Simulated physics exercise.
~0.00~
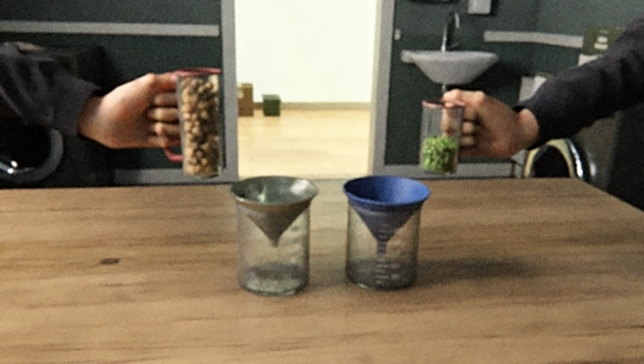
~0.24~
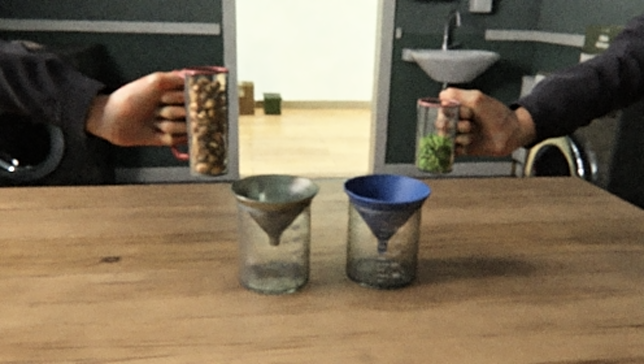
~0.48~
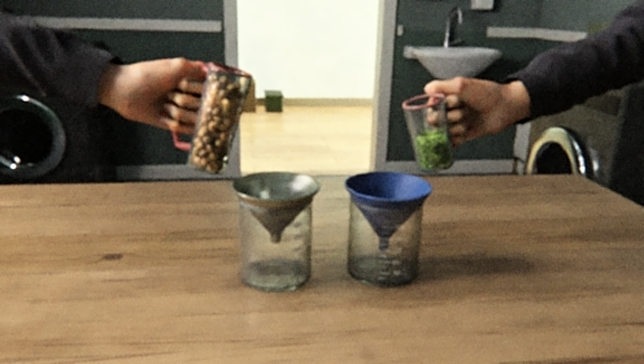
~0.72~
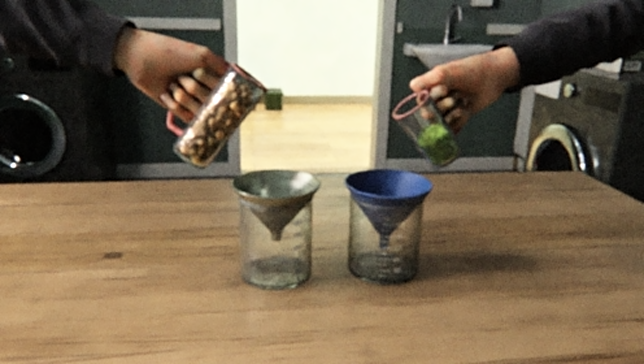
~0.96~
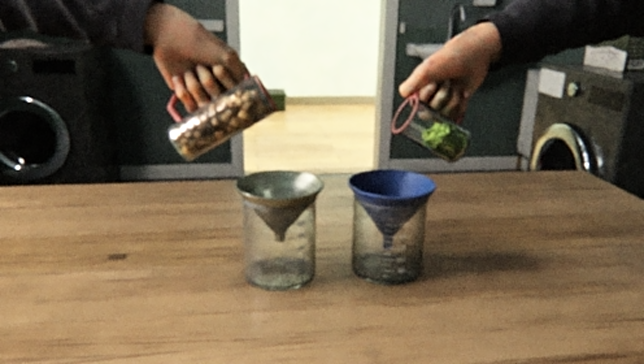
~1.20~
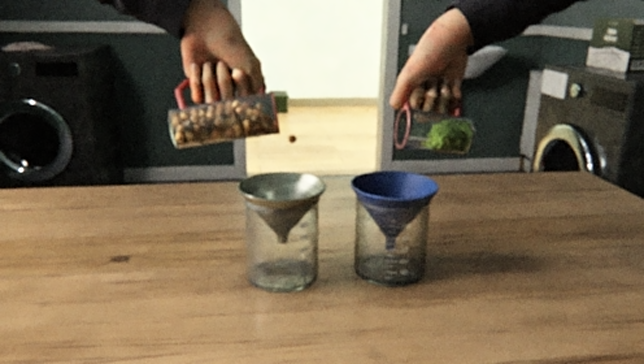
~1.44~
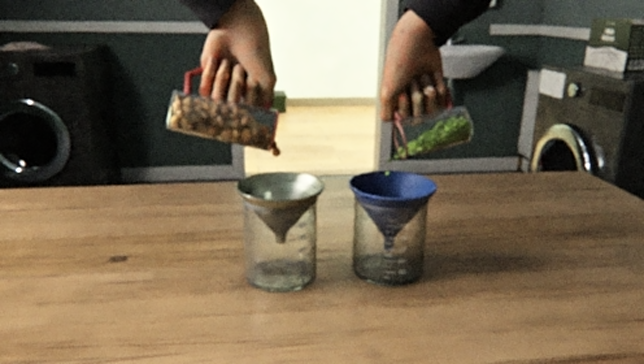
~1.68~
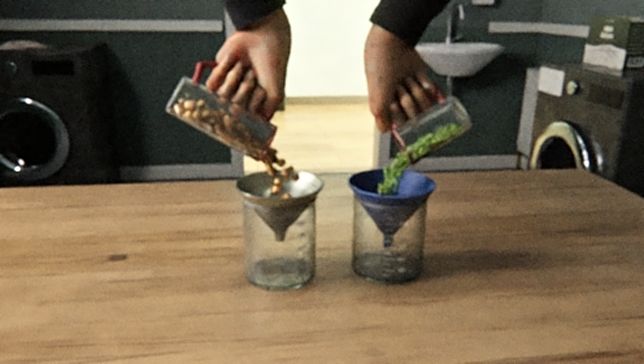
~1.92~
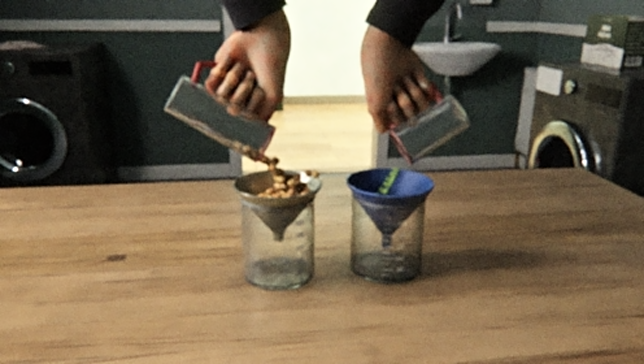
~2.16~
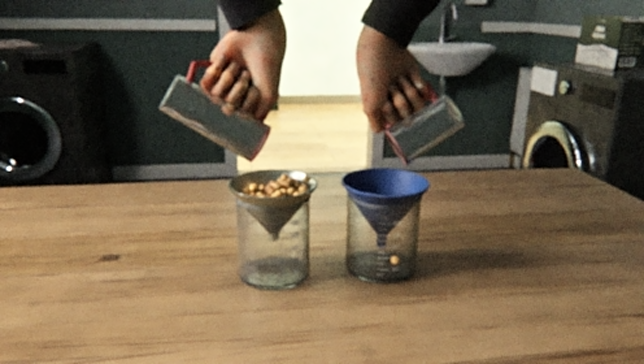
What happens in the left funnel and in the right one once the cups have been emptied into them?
Both funnels jam. The brown pieces stay piled in the left one and the green bits get stuck down inside the right one, with neither load running through into the jar below.
